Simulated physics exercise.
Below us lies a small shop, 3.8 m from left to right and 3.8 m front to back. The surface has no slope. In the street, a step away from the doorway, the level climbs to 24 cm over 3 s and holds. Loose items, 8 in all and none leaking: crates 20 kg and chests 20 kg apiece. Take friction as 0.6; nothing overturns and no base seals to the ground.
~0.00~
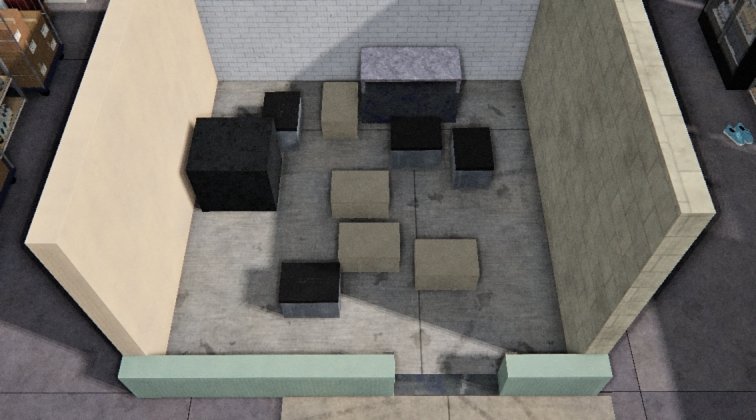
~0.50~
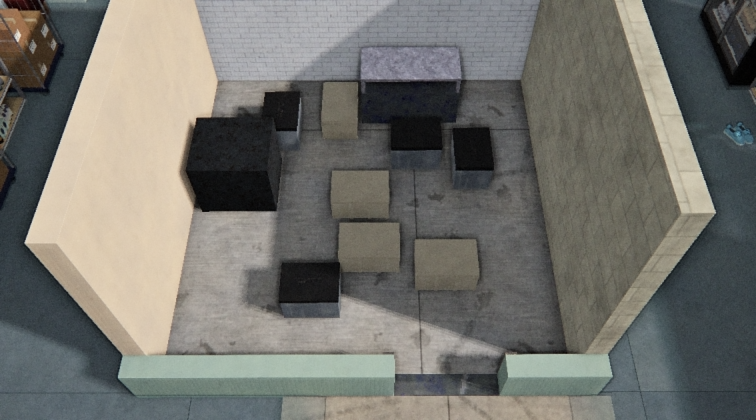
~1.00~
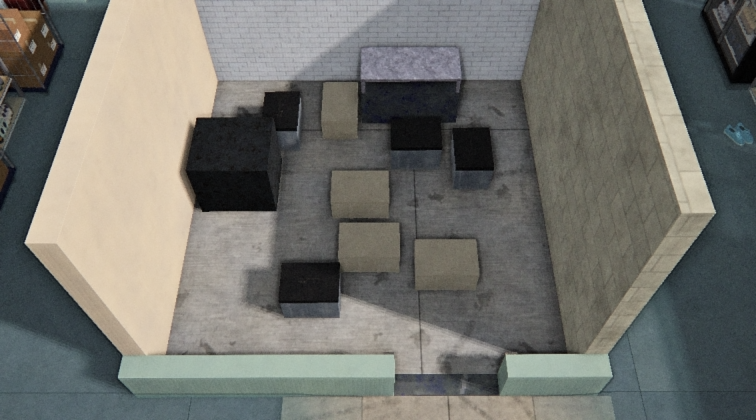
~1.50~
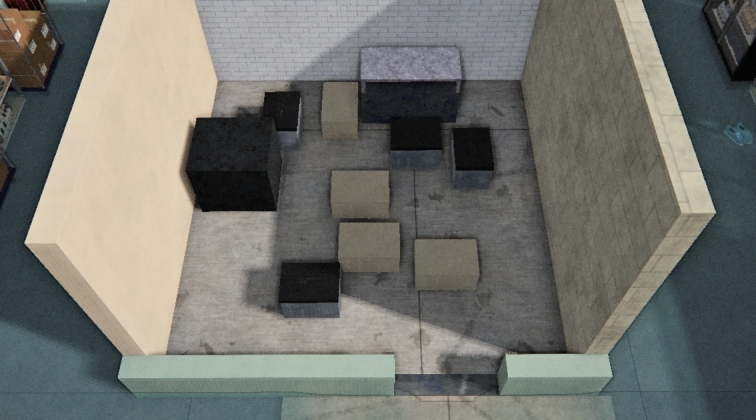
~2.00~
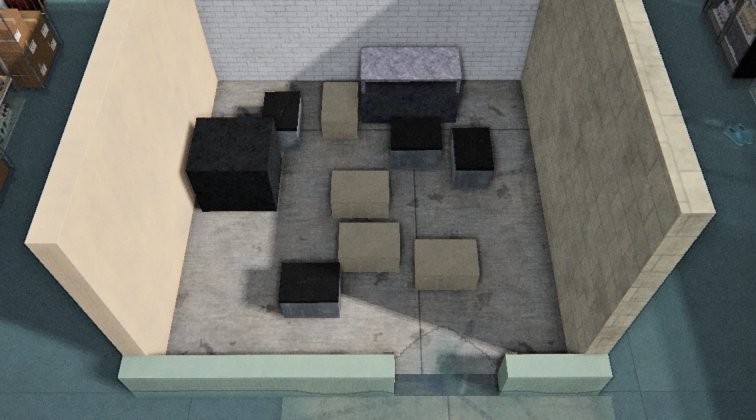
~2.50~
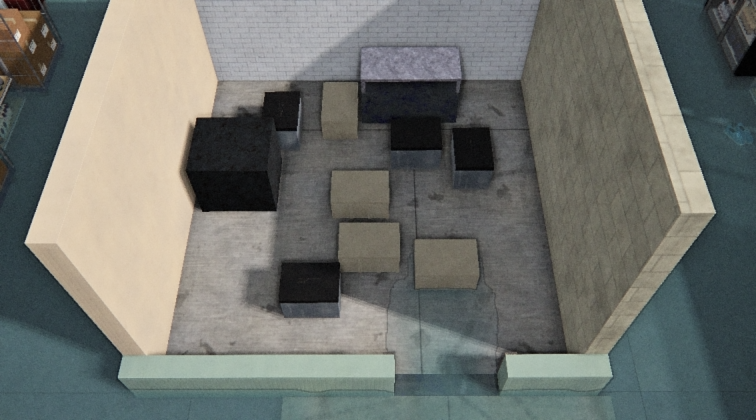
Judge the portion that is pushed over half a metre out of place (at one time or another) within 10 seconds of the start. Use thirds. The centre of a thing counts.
That comes to two thirds or more.
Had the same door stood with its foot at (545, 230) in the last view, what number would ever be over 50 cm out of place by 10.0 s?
Then 3.
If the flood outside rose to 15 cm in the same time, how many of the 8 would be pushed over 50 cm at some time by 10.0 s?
In that case 1 of them.
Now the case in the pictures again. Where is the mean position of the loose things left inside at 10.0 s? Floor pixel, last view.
At about (336, 151).
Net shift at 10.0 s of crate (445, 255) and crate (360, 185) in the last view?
In that order: 200 cm, 140 cm.
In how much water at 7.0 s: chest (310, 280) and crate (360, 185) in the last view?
Roughly 3 and 9 cm.
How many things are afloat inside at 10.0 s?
At that moment 6.
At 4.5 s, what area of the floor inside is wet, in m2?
Roughly 7.5 m2.
After 3.5 s 0 of 8 are over 50 cm from their spots; 0 afloat.
After 4.5 s 1 of 8 are over 50 cm from their spots; 0 afloat.
After 7.0 s 4 of 8 are over 50 cm from their spots; 4 afloat.
After 10.0 s 6 of 8 are over 50 cm from their spots, and 6 have been at some point; 6 afloat.
